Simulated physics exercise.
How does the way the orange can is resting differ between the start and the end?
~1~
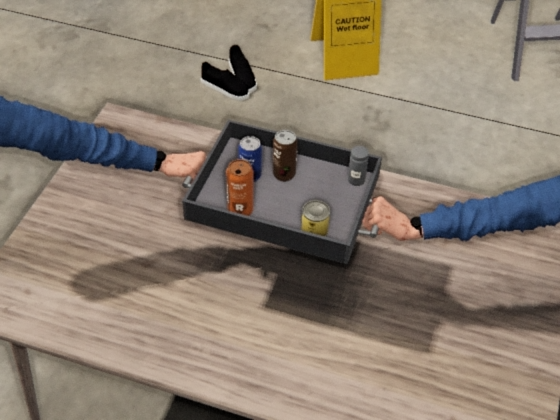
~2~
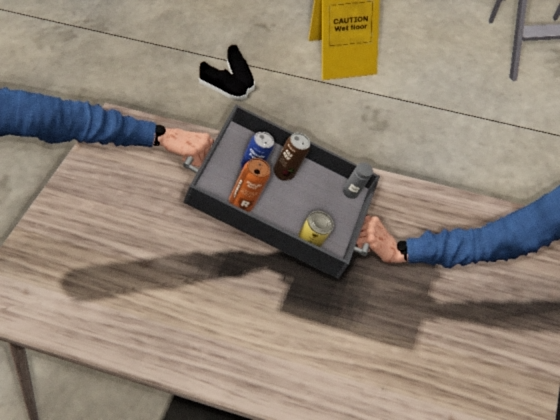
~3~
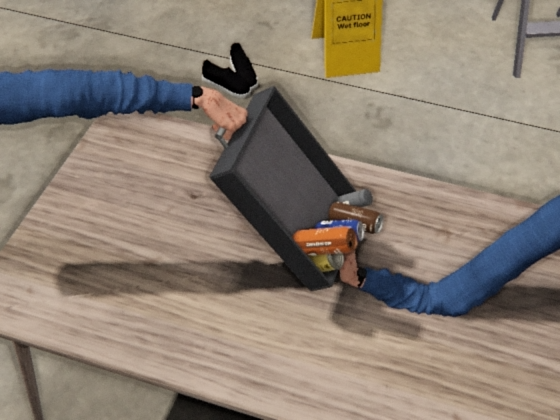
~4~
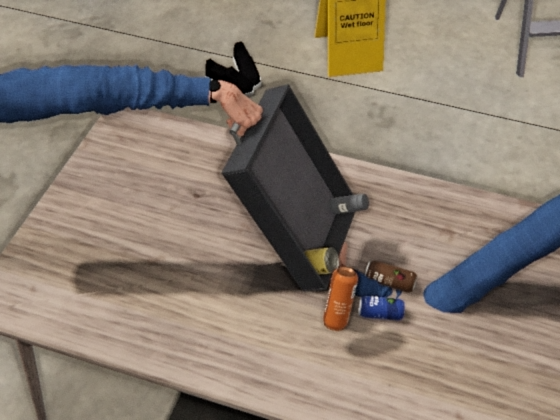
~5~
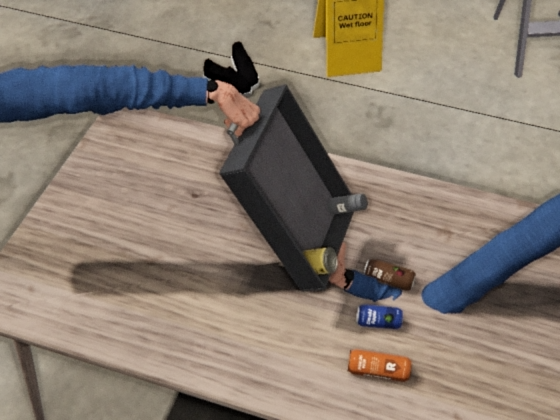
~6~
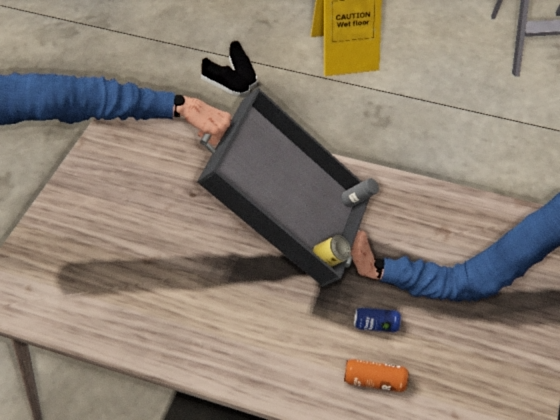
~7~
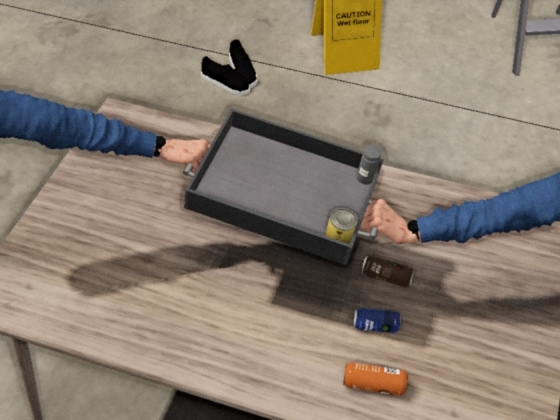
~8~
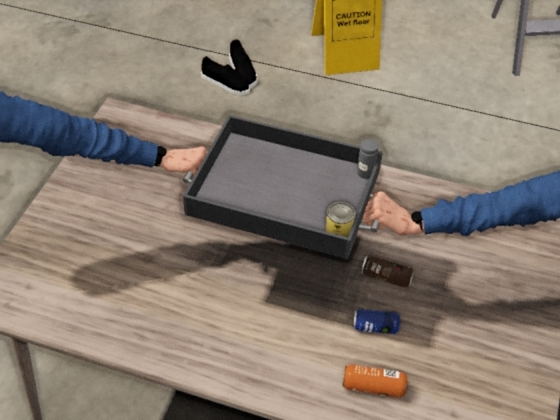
At the start the orange can stands upright inside the crate. At the end it lies on its side on the table.
Hands tilting an open crate right side down, spilling orange, blue and brown cans onto a table, then levelling it again.
